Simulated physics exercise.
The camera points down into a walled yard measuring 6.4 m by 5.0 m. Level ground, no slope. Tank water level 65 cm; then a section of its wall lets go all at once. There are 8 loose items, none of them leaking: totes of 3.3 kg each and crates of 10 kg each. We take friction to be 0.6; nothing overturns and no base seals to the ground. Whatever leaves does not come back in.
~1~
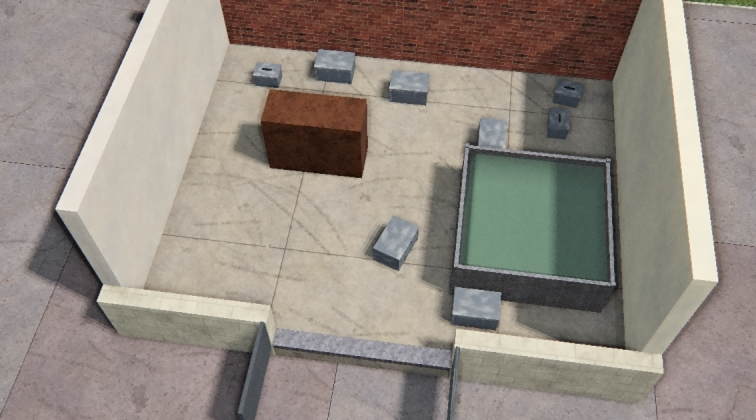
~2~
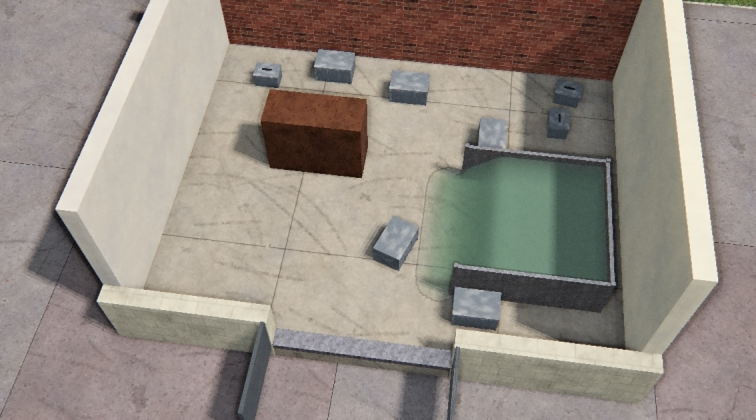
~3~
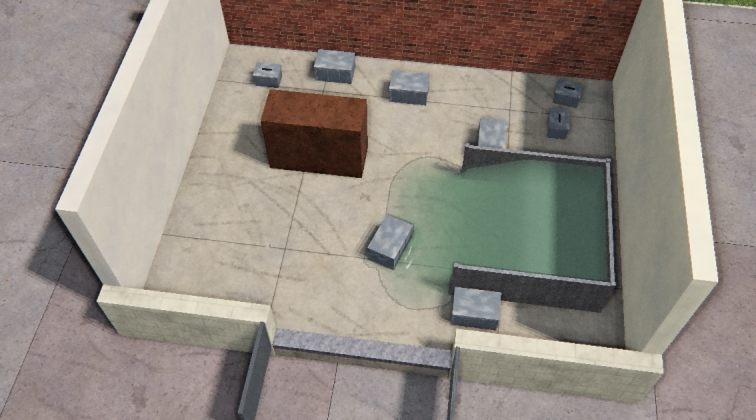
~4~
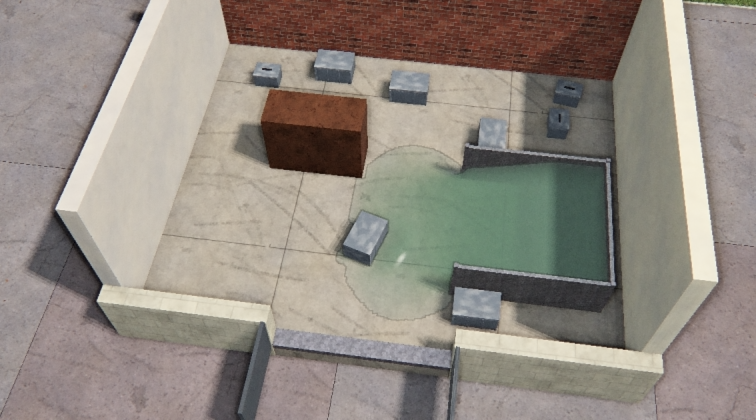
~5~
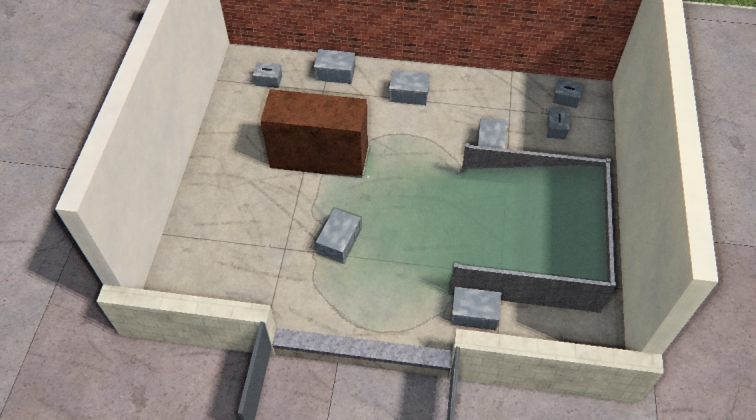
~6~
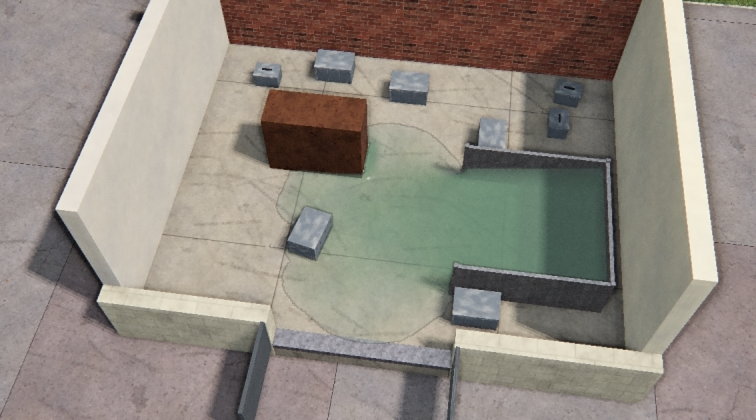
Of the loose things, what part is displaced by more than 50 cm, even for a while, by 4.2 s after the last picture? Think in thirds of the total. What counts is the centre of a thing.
Looks like the portion will come out in the mid band.
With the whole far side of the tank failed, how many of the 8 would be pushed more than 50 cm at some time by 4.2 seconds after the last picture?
Then 6 of them would.
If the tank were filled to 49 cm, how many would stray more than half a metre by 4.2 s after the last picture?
Under that setup the answer is 3.
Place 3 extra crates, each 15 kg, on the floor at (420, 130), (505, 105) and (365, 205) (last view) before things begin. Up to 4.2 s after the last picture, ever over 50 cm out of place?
Within it, within it, beyond it.
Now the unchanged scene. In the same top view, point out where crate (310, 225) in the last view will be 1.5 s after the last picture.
It ends up close to (162, 229).
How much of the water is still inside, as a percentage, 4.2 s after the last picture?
Around 90 % of the water.
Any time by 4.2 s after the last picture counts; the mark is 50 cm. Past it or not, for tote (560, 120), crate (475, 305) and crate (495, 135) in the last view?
Well, in that order it's not reaching it, not reaching it, not reaching it.
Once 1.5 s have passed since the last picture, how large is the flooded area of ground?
I'd estimate close to 21 m2.
Then, 0.4 s after the last picture 1 of 8 are over 50 cm from their spots; 0 afloat.
Then, 1.5 s after the last picture 1 of 8 are over 50 cm from their spots; 2 afloat.
Then, 2.8 s after the last picture 4 of 8 are over 50 cm from their spots; 3 afloat.
Then, 4.2 s after the last picture 3 of 8 are over 50 cm from their spots, and 4 have been at some point; 3 afloat.
